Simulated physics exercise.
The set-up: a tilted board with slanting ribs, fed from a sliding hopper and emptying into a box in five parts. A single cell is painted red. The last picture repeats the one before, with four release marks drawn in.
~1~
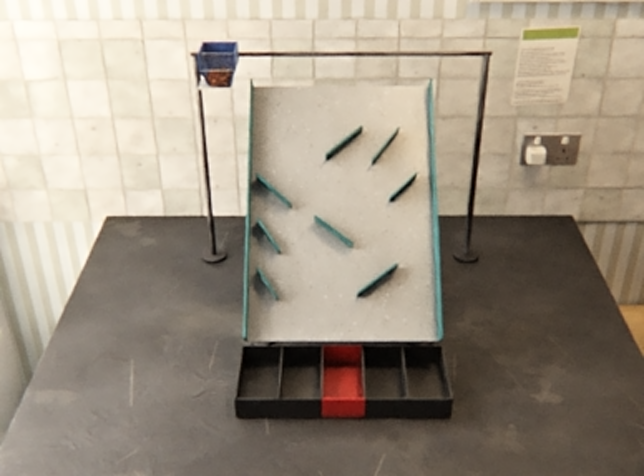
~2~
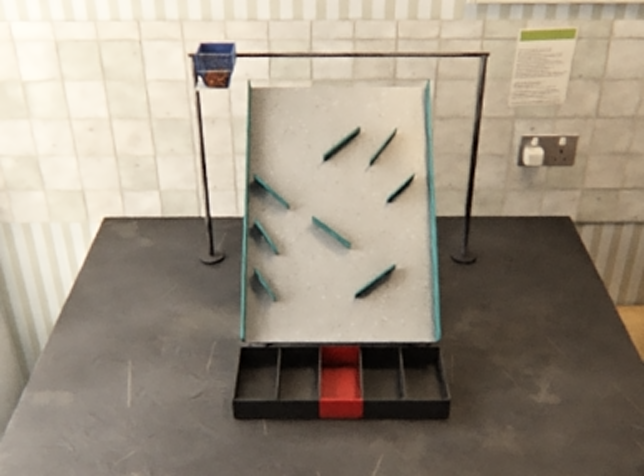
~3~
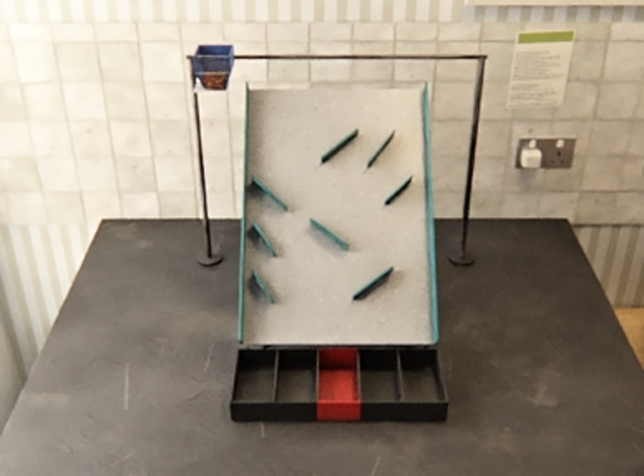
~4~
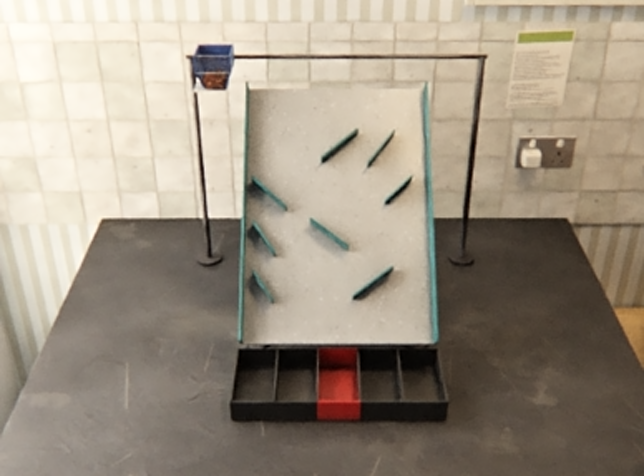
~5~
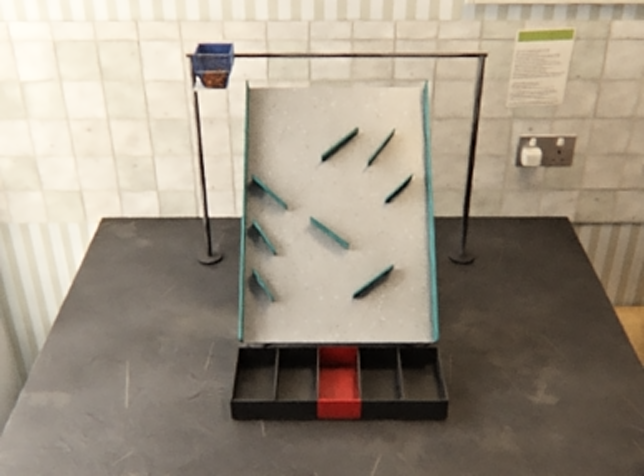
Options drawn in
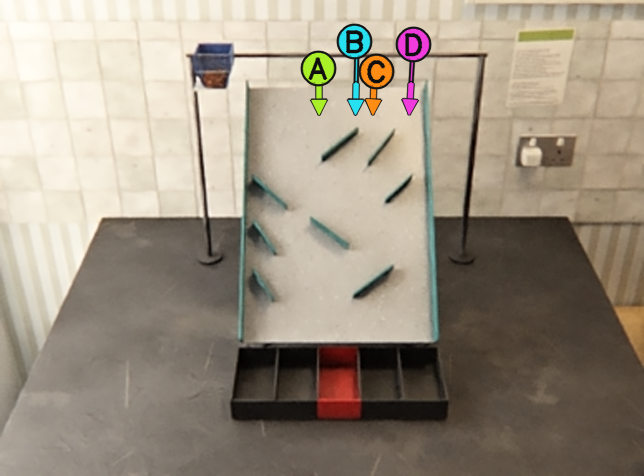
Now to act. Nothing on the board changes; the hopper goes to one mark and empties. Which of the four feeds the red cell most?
Mark C does it best.
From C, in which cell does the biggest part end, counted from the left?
The third from the left.
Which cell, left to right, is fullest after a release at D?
The fifth.
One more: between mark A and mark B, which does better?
That is mark B.
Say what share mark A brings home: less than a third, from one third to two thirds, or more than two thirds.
It is less than a third.
On the marked copy, mark A meets the board at (319, 109); mark B meets the board at (355, 109); mark C meets the board at (373, 109); mark D meets the board at (409, 108).
Choosing A, about a quarter in the red cell, most in other cells.
Choosing B, about a third in the red cell, about half in other cells, a small part held on the board, a stray few outside the box.
Choosing C, about two thirds in the red cell, a small part in other cells, about a quarter held on the board, a stray few outside the box.
Choosing D, about a third in the red cell, about two thirds in other cells.
